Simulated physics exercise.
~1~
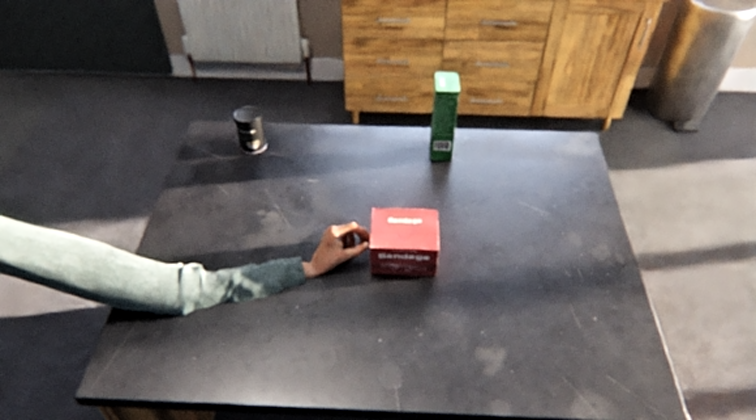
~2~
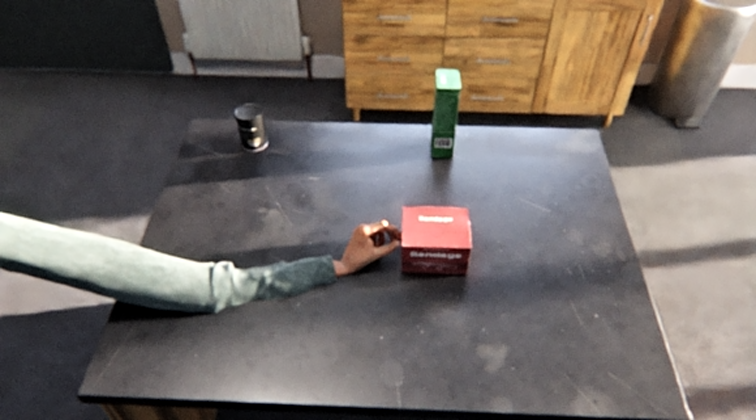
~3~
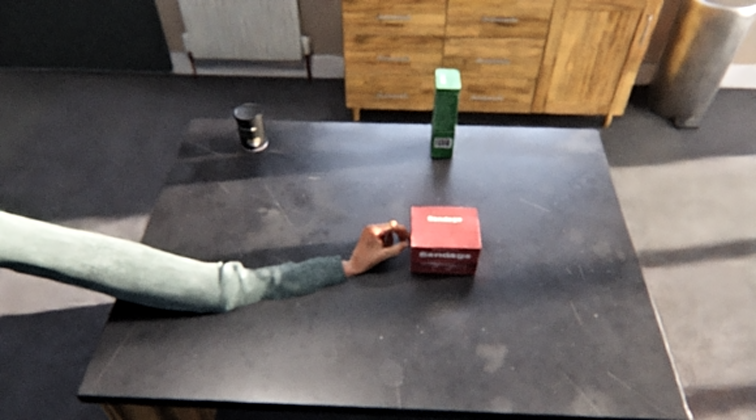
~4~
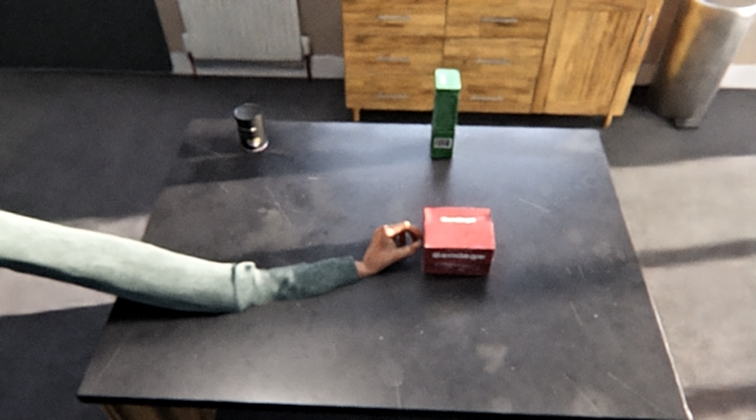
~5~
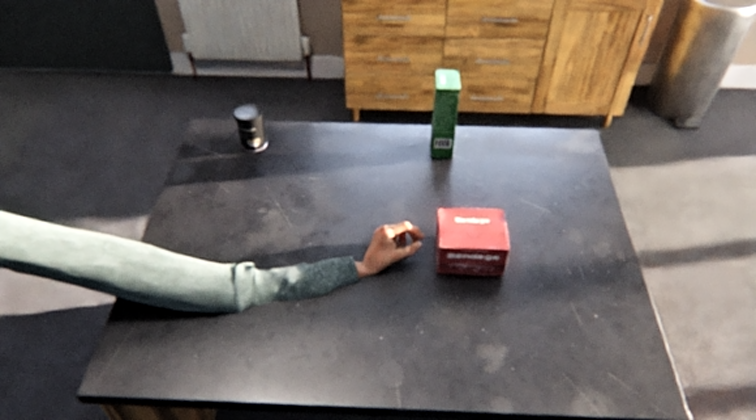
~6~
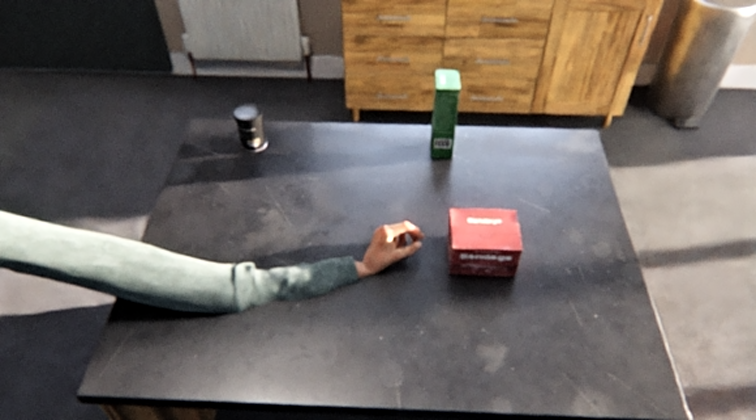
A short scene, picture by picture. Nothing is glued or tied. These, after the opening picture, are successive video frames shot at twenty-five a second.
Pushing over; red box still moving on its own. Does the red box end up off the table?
No: Topside.
Then, 0.10 s later than the last frame, red box moved about its own width near (506, 243).
Then, 0.20 s later than the last frame, red box moved about its own width near (518, 243).
When it is over, moved from the start, red box. End places, in pixels of the last picture, red box near (519, 243).
